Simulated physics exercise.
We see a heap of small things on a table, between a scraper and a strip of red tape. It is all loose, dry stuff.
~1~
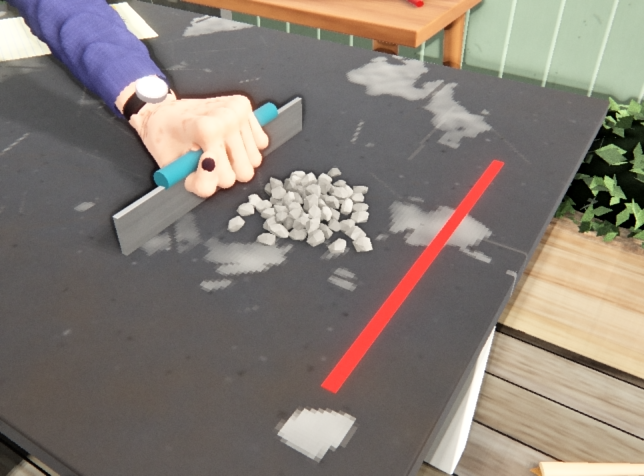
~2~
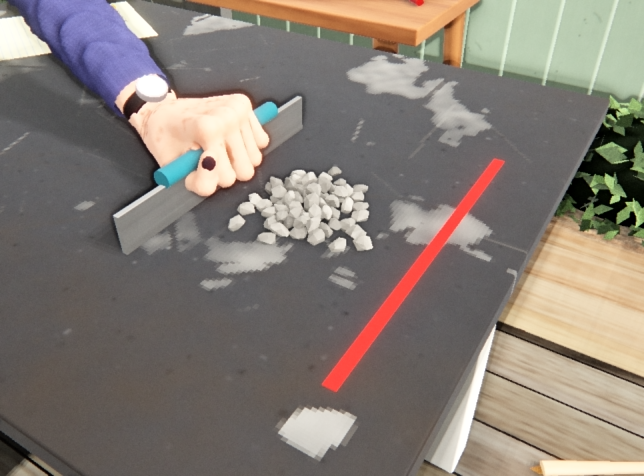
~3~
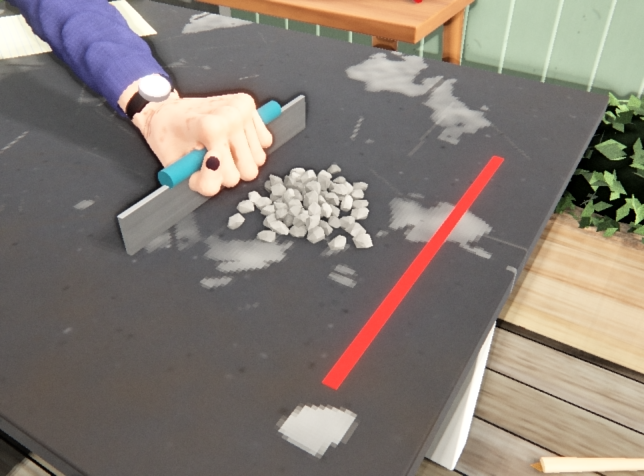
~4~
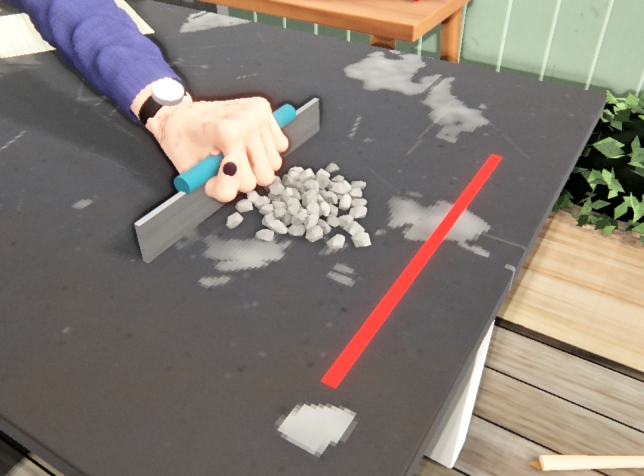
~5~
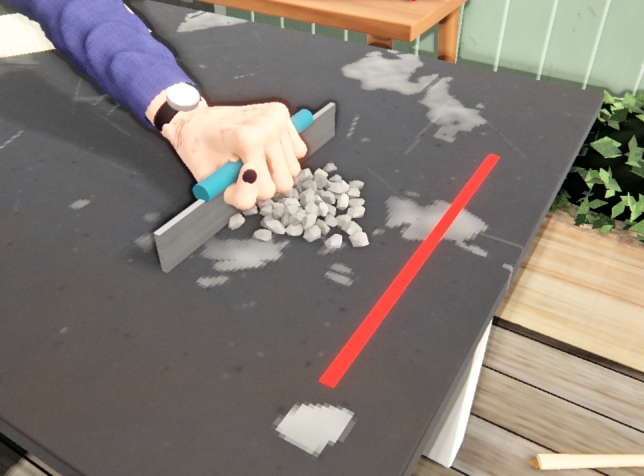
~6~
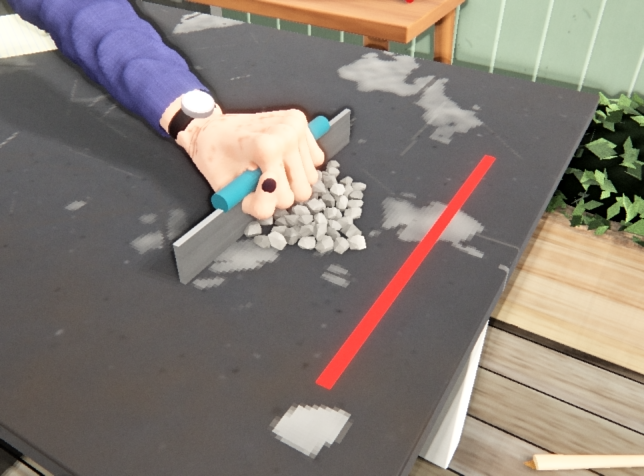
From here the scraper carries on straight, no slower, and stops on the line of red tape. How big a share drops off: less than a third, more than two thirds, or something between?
The part that falls is under a third.
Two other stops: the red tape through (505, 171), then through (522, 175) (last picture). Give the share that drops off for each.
About 50 and 70 per cent.
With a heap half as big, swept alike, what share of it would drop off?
Some 0 per cent.
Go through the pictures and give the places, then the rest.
The first frame shows scraper near (137, 223), at rest; red tape near (493, 170), about a palm's width from the edge; edge at (511, 285); the heap near (308, 206), bits of gravel.
The second frame shows scraper near (137, 222), at rest.
The third frame shows scraper near (141, 223); the heap near (308, 203).
The fourth frame shows scraper near (158, 230).
The fifth frame shows scraper near (177, 239); the heap near (304, 202), a little pushed along.
The sixth frame shows scraper near (195, 250); red tape near (485, 165); edge at (503, 280); the heap near (312, 208), the bulk pushed along.
Shortly afterwards, scraper still moving, near (353, 190); heap all on the table, its front near (415, 275).
Next, scraper stopped at the red tape; heap a little over the edge.
In the end, scraper stopped at the red tape; heap a little over the edge.
